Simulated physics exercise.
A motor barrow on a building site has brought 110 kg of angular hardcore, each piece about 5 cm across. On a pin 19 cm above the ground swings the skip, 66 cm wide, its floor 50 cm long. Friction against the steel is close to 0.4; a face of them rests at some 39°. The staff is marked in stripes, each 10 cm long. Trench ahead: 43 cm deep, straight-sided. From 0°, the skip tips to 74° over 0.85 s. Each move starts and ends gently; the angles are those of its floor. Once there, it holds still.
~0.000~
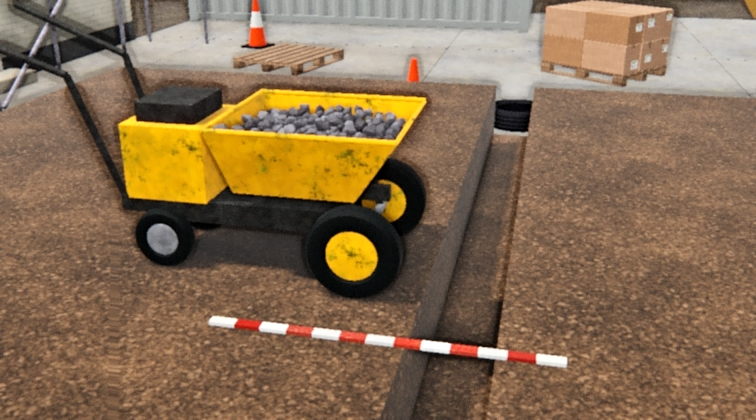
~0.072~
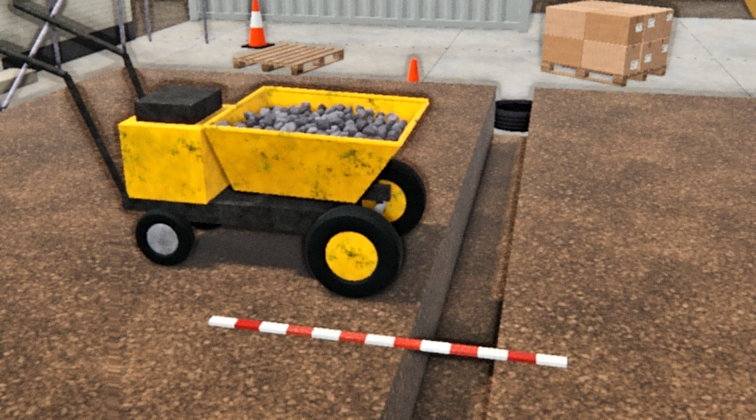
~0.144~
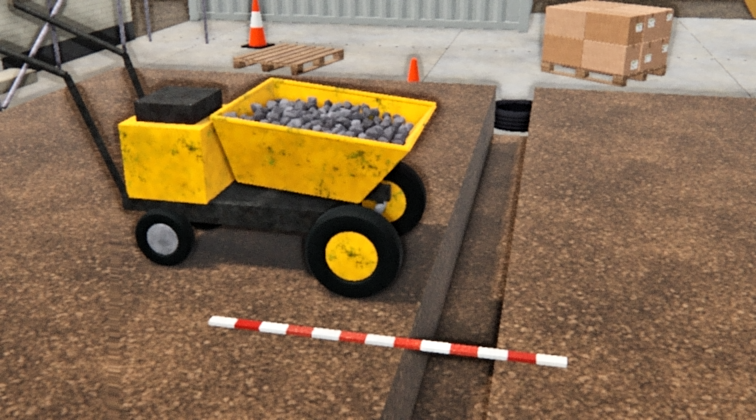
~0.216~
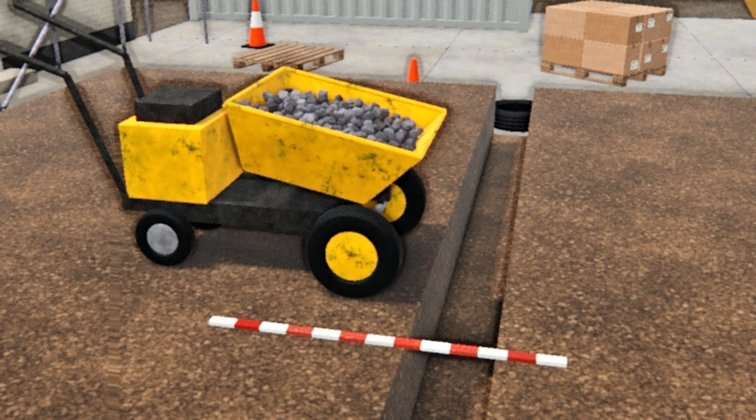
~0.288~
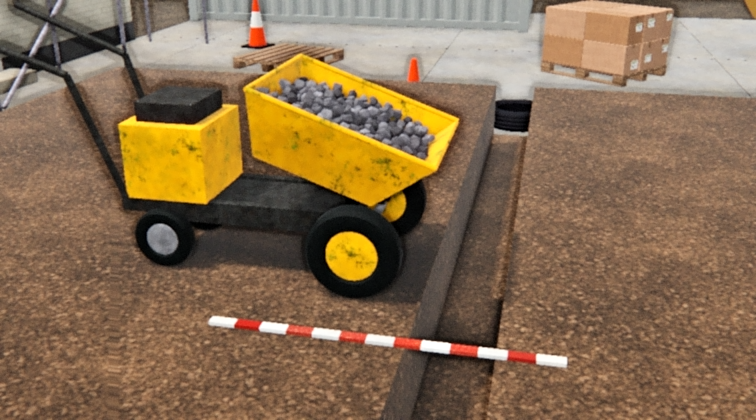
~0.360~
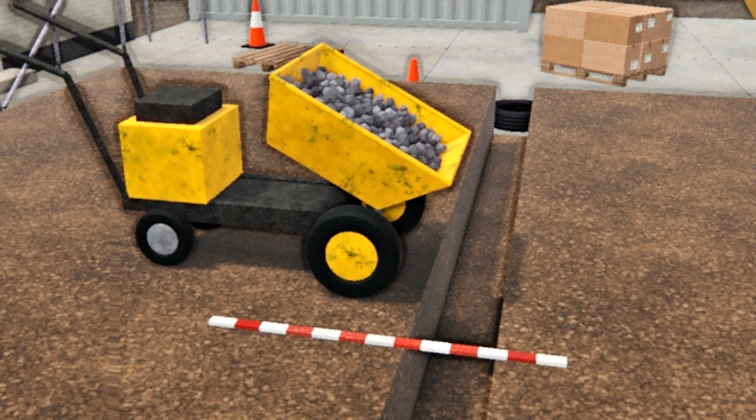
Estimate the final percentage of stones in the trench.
I would say 48 percent.
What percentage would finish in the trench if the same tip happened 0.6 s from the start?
With that timing, about 35 per cent.
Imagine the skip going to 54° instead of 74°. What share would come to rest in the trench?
Expect roughly 5 per cent.
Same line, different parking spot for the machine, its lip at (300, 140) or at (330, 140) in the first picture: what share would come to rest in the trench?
I'd say some 70 per cent and some 90 per cent.
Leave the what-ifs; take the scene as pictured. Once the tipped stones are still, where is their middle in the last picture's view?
Middle at around (498, 330), I'd say.
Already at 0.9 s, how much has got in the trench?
Roughly 5% by that time.
After 0.6 s the floor is at 63°; 100 % in the skip; the foremost stones are at (482, 215).
After 0.9 s the floor is at 74°; 72 % in the skip, 5 % in the trench, 23 % past the trench; the foremost stones are at (579, 290).
After 1.3 s the floor is at 74°; 40 % in the skip, 16 % in the trench, 44 % past the trench; the foremost stones are at (699, 302).
After 3.2 s the floor is at 74°; 9 % in the skip, 48 % in the trench, 43 % past the trench; the foremost stones are at (730, 299).
